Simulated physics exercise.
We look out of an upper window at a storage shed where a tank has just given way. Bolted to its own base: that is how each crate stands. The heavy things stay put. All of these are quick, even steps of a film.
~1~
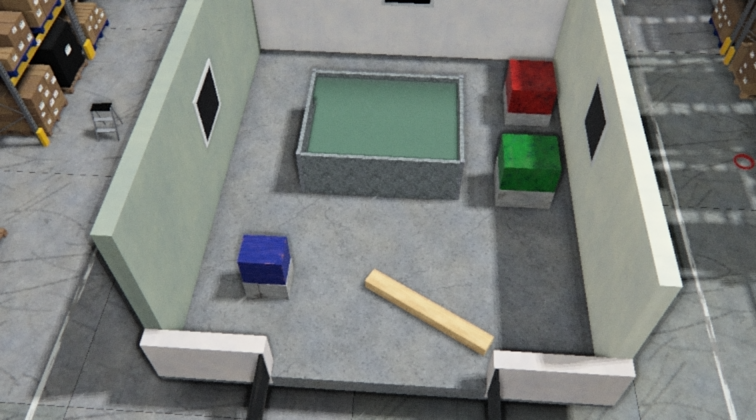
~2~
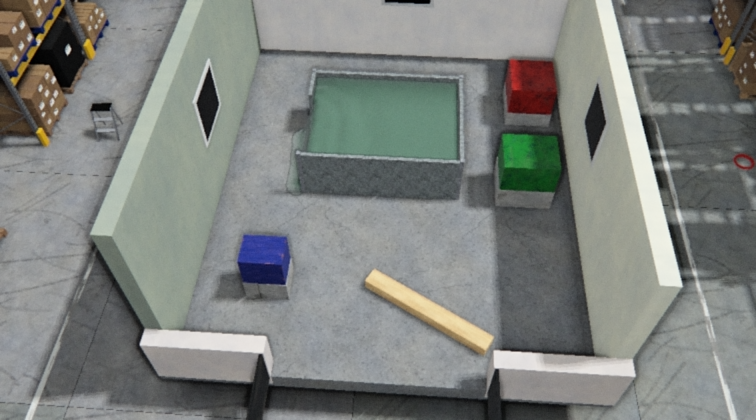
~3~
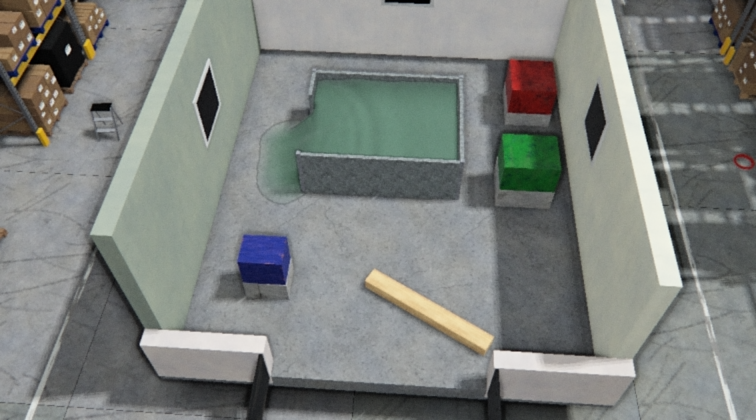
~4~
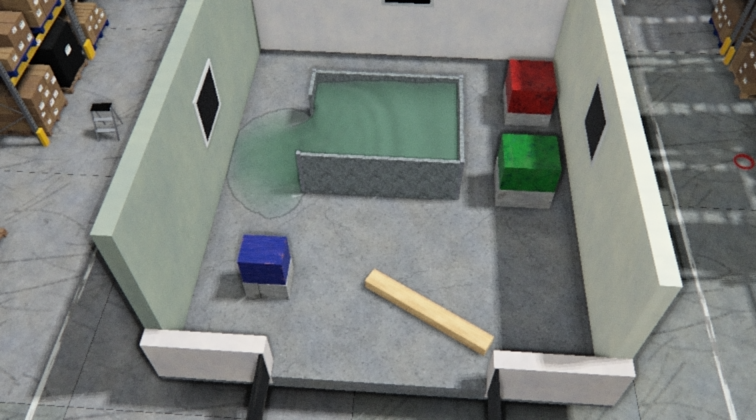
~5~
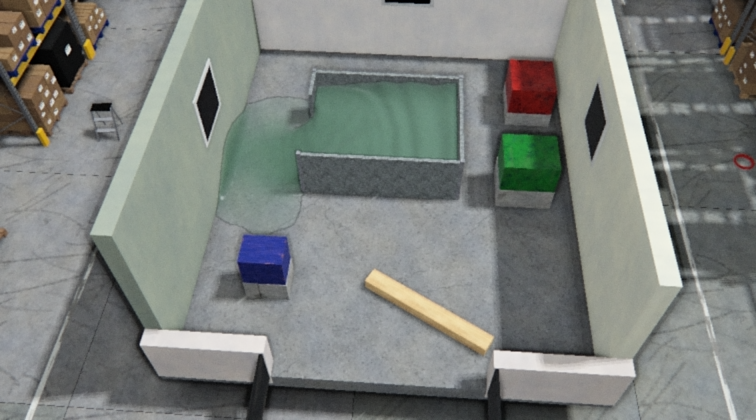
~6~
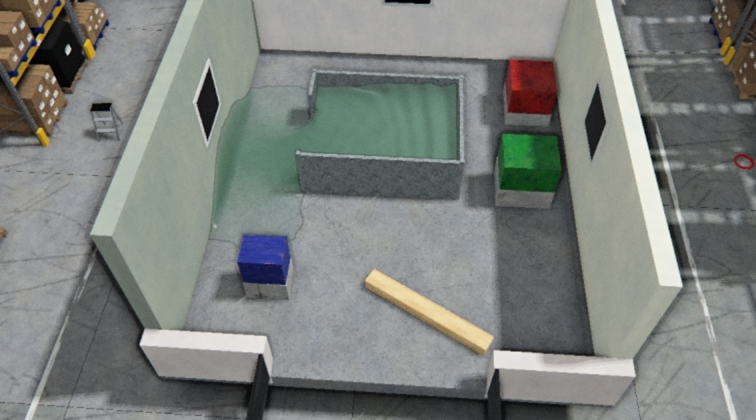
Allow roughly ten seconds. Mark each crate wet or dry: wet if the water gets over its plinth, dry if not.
Green crate dry, blue crate dry, red crate dry.
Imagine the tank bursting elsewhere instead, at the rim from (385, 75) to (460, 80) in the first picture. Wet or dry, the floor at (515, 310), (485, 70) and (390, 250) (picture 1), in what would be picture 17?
Spot one: Spared by the leak. Spot two: Reached by the flood. Spot three: Spared by the leak.
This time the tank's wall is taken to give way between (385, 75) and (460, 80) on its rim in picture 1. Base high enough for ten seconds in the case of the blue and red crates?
As I see it, the blue one is not reached, and the red one gets reached.
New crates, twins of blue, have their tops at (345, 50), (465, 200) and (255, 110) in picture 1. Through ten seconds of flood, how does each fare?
Going through them in order, the first is not reached, the second is not reached and the third is overtopped.
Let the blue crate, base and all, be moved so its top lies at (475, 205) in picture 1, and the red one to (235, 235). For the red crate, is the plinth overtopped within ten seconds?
The red one is reached.
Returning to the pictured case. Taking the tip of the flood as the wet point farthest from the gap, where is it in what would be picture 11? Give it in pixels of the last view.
I'd say at around (178, 354).
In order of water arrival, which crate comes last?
Last comes the crate marked green.
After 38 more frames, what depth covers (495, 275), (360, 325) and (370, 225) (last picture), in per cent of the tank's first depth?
The three come to near 2, 6 and 4 per cent respectively.
A moment on, water covers 20 % of the floor; the green crate not reached, the blue crate water round its plinth, the red crate not reached.
Next, water covers 35 % of the floor; the green crate not reached, the blue crate water round its plinth, the red crate not reached.
Then, water covers 70 % of the floor; the green crate not reached, the blue crate water round its plinth, the red crate water round its plinth.
Later, water covers 95 % of the floor; the green crate water round its plinth, the blue crate water round its plinth, the red crate water round its plinth.
In the end, water covers 100 % of the floor; the green crate stayed above the water, the blue crate stayed above the water, the red crate stayed above the water.
